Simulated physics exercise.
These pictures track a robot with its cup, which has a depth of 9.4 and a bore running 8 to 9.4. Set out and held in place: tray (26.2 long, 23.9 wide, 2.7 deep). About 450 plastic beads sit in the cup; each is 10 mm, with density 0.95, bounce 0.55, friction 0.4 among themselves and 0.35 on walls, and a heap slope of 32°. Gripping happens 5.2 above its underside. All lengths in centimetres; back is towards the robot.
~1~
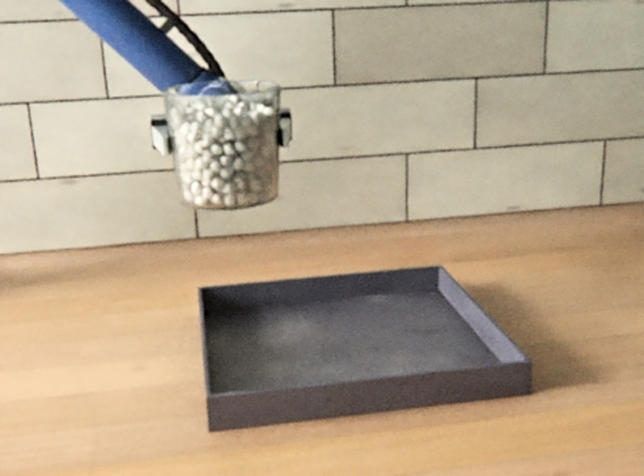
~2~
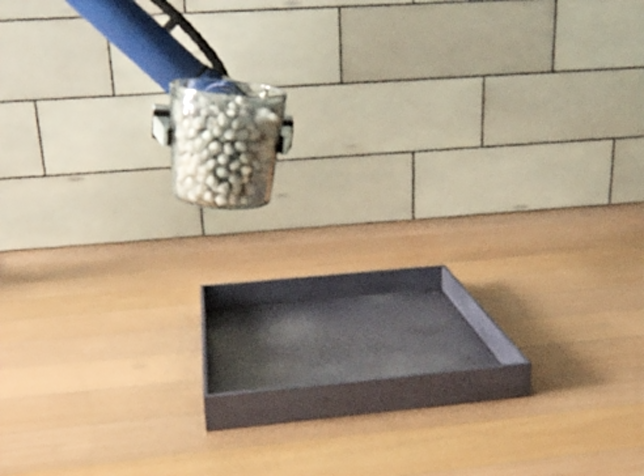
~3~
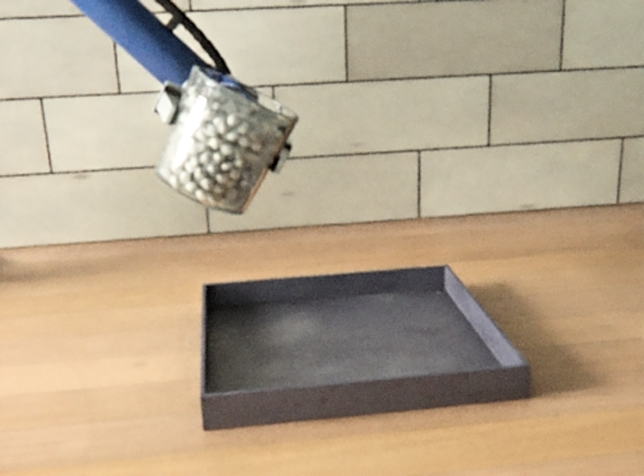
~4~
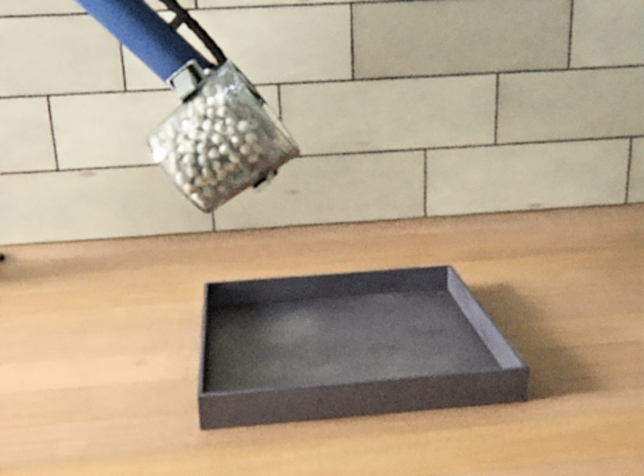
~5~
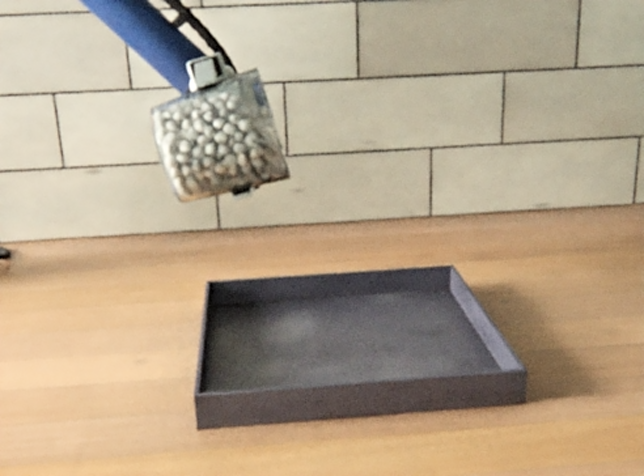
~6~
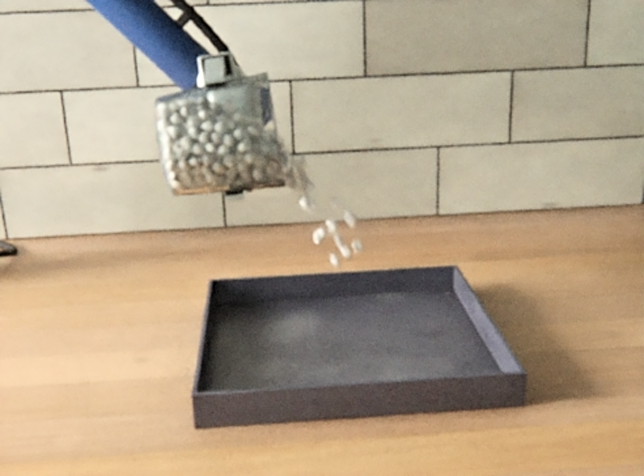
A clear cup packed with small whitish beads, held at the end of a blue robot arm with a black cable, hangs level at the upper left, then tips steadily to the right. Below it, an empty dark grey tray sits on a light wooden counter before a cream tiled wall, seen from slightly above. As the view drifts slightly, a few beads spill from the cup's right side.
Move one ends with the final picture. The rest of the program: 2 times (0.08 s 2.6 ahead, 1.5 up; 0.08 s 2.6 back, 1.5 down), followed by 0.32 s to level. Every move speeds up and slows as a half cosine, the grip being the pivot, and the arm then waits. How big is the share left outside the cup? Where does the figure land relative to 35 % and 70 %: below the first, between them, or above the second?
It lands above 70 %.
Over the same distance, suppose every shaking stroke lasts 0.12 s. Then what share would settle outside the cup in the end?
It would come to roughly 75 %.
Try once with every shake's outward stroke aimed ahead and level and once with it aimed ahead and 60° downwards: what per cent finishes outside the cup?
Result: Approx. 80 % and 45 %, one try each.
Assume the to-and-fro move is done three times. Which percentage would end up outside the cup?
That would give close to 95 percent.
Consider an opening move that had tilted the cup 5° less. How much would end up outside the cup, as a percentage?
Some 80 %.
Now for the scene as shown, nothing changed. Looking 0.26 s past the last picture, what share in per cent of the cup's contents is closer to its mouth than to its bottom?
Roughly 80 per cent.
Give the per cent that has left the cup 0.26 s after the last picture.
I'd put it at some 70 per cent at that point.
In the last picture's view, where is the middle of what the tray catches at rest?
Around (428, 336).
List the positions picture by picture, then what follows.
The cup middle at (226, 146), level; upper third of the load around (224, 126), from x 175 to 270, top at y 105; 449 in the cup, in the first picture.
The cup middle at (225, 145), tilted 8° forward; upper third of the load around (219, 125), from x 180 to 275, top at y 105, in the second picture.
The cup middle at (223, 144), tilted 29° forward; upper third of the load around (216, 124), from x 165 to 275, top at y 95, in the third picture.
The cup middle at (220, 142), tilted 55° forward; upper third of the load around (214, 121), from x 160 to 275, top at y 90, in the fourth picture.
The cup middle at (219, 140), tilted 76° forward; upper third of the load around (209, 120), from x 160 to 280, top at y 100, in the fifth picture.
The cup middle at (219, 139), tilted 84° forward; upper third of the load around (201, 125), from x 165 to 360, top at y 100; 433 in the cup, 16 in flight or on a rim, in the sixth picture.
Then, 0.26 s on, tilted 84° forward, highest piece 22 above the table; 175 in the tray, 140 in the cup, 134 in flight or on a rim.
Then, 0.51 s on, tilted 29° forward, highest piece 22 above the table; 388 in the tray, 47 in the cup, 9 on the table or floor, 5 in flight or on a rim.
Then, 0.84 s on, level, highest piece 18 above the table; 390 in the tray, 47 in the cup, 12 on the table or floor.
Then, 1.89 s on, level, highest piece 18 above the table; 390 in the tray, 47 in the cup, 12 on the table or floor.
In the end, 390 in the tray, 47 in the cup, 12 on the table or floor. That is 90 % outside the cup.
